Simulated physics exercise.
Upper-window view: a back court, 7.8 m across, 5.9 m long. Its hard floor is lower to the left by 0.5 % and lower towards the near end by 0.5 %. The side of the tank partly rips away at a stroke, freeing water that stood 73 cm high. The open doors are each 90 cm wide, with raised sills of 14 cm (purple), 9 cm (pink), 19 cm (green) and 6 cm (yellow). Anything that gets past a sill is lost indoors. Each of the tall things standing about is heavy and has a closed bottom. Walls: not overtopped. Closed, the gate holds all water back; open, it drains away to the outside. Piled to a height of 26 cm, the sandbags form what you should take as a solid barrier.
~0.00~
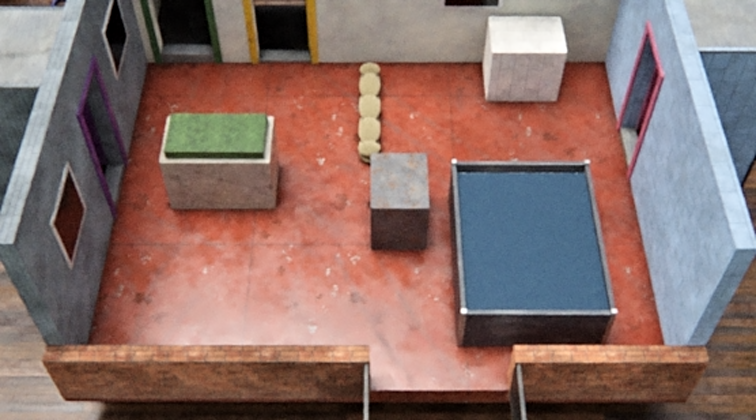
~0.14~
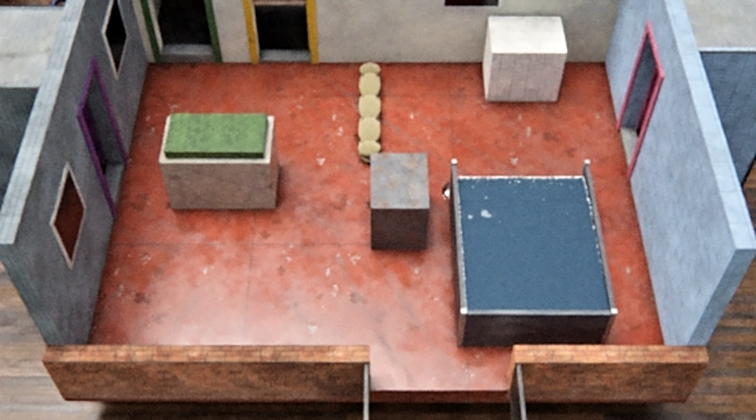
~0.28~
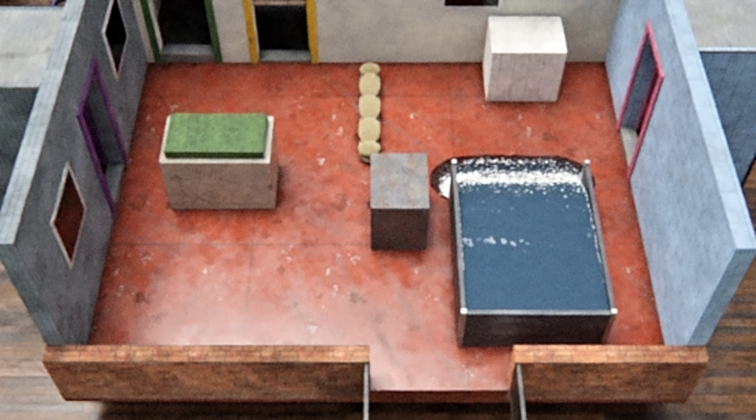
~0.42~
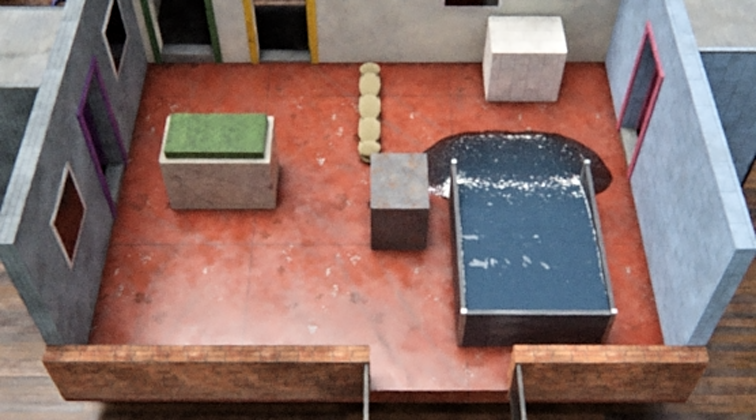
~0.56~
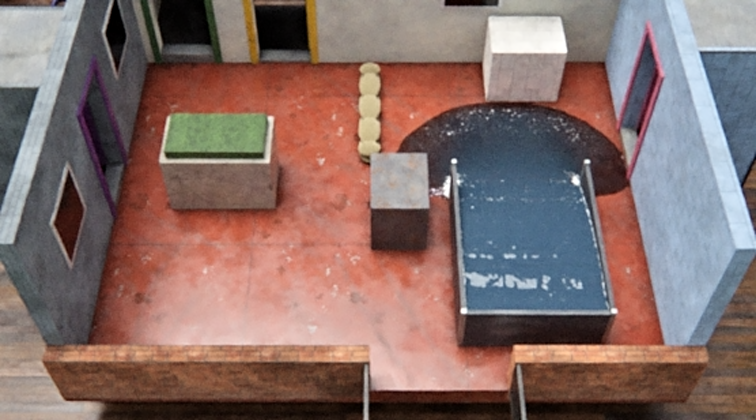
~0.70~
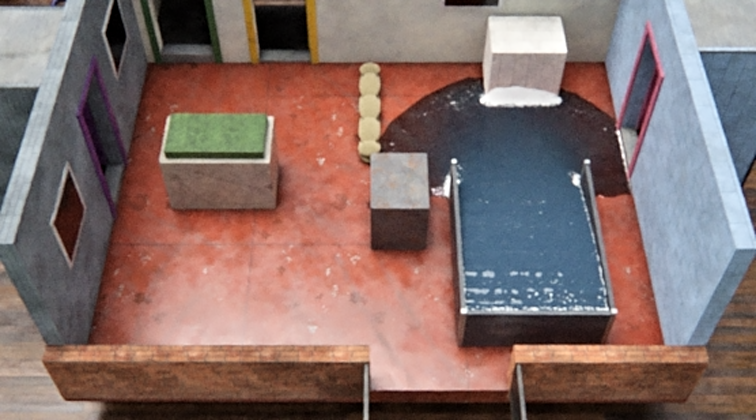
In a walled back court, water bursts from the tank's far side and spreads around the white block.
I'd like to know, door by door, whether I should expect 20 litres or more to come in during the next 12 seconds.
Here is what to expect: At the purple door, not that much; at the pink door, that much or more; at the green door, not that much; at the yellow door, not that much.
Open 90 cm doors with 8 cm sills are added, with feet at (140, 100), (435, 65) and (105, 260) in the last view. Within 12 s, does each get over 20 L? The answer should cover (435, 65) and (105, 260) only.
In turn: Beyond it, short of it.
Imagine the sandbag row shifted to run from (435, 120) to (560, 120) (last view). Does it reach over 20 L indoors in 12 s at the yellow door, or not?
Then, at yellow, the limit is surpassed.
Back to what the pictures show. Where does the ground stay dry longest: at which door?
It's the purple door that comes last.
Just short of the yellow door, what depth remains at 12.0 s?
Around 5.0 cm deep.
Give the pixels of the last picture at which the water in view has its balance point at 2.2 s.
I'd put it close to (502, 173).
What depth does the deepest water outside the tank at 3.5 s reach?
About 36 cm.
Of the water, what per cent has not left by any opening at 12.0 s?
I'd say close to 86 percent is still there.
After 1.4 s water covers 25 % of the floor and is deepest (46 cm) near (515, 106); purple door not reached, pink door 12 cm at the sill, 0 L in, green door not reached, yellow door not reached.
After 2.2 s water covers 30 % of the floor and is deepest (46 cm) near (596, 67); purple door not reached, pink door 15 cm at the sill, 9 L in, green door not reached, yellow door 6 cm at the sill, 0 L in.
After 3.5 s water covers 50 % of the floor and is deepest (36 cm) near (382, 114); purple door not reached, pink door 23 cm at the sill, 66 L in, green door 2 cm at the sill, 0 L in, yellow door 5 cm at the sill, 0 L in.
After 7.0 s water covers 85 % of the floor and is deepest (20 cm) near (658, 373); purple door 5 cm at the sill, 0 L in, pink door 12 cm at the sill, 217 L in, green door 6 cm at the sill, 0 L in, yellow door 2 cm at the sill, 1 L in.
After 12.0 s water covers 95 % of the floor and is deepest (13 cm) near (658, 373); purple door 5 cm at the sill, 0 L in, pink door 10 cm at the sill, 232 L in, green door 5 cm at the sill, 0 L in, yellow door 5 cm at the sill, 1 L in.
